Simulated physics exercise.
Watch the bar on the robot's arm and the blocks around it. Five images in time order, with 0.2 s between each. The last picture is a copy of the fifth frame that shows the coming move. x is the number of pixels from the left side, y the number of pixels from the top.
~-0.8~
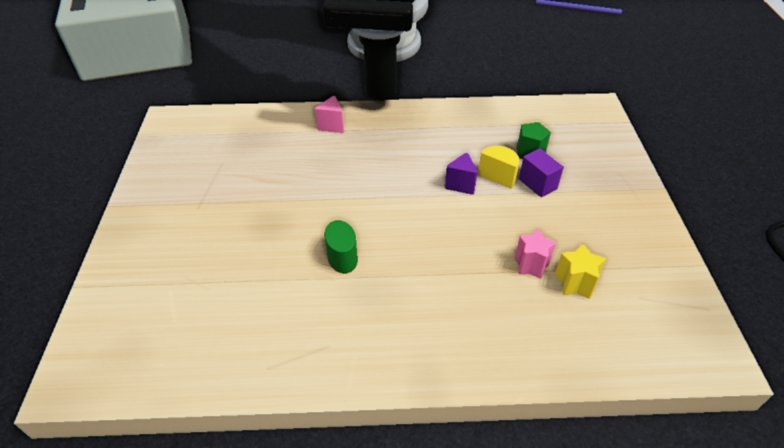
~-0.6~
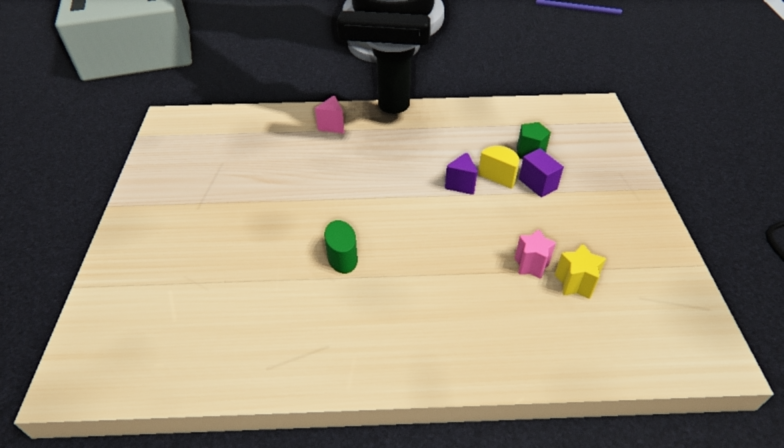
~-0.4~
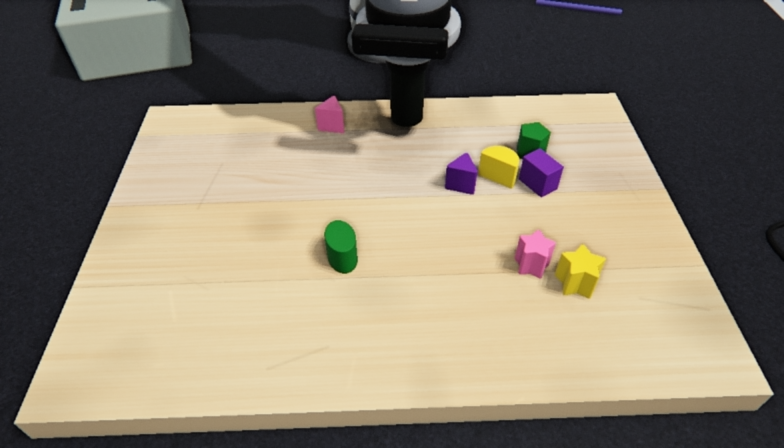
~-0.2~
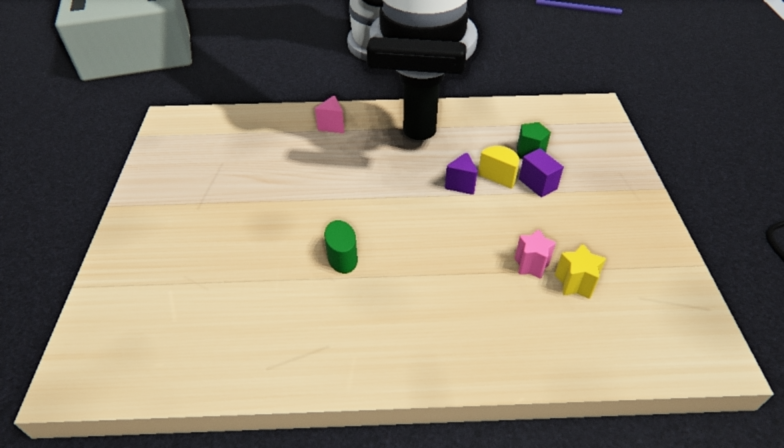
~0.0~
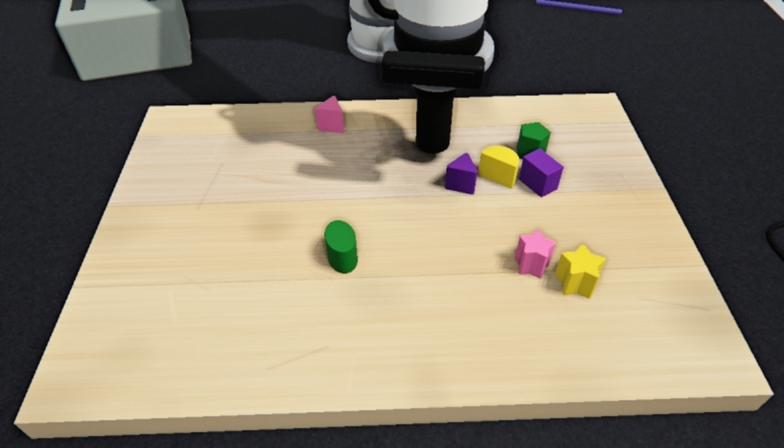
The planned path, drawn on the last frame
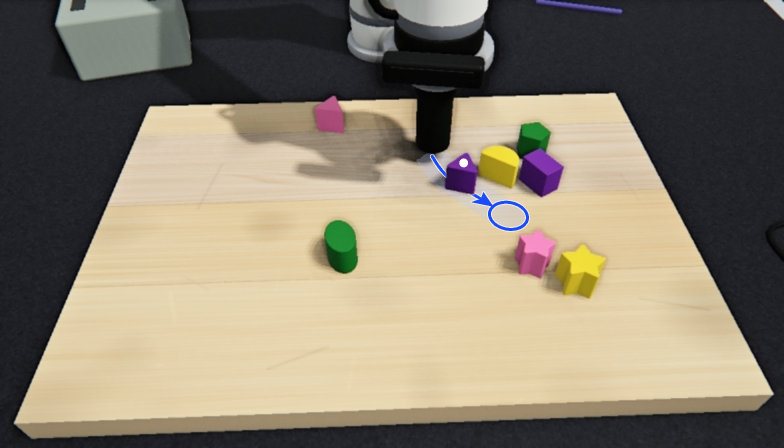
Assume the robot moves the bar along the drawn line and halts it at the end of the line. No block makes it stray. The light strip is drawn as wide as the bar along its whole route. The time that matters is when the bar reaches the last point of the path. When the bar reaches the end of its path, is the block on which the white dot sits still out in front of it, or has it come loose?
At that point it is up front.
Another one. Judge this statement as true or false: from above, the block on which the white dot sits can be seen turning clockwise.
The statement is correct.
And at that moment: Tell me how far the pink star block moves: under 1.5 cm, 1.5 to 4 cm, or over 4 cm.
It slides not even 1.5 cm.
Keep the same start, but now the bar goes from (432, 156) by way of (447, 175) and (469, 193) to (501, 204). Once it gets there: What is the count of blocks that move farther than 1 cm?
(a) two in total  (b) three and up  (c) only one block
c (only one block)
The line goes from (432, 156) by way of (449, 178) and (477, 197) to (508, 216); the dot is on the purple triangular piece.
What follows on the original path. One third of the way, bar (451, 165); purple triangular piece (472, 170).
Two thirds of the way, bar (479, 184); purple triangular piece (500, 191), turned 15° clockwise.
At the end, bar (511, 203); purple triangular piece (533, 212), turned 20° clockwise; yellow half-round block unmoved; pink star block unmoved.
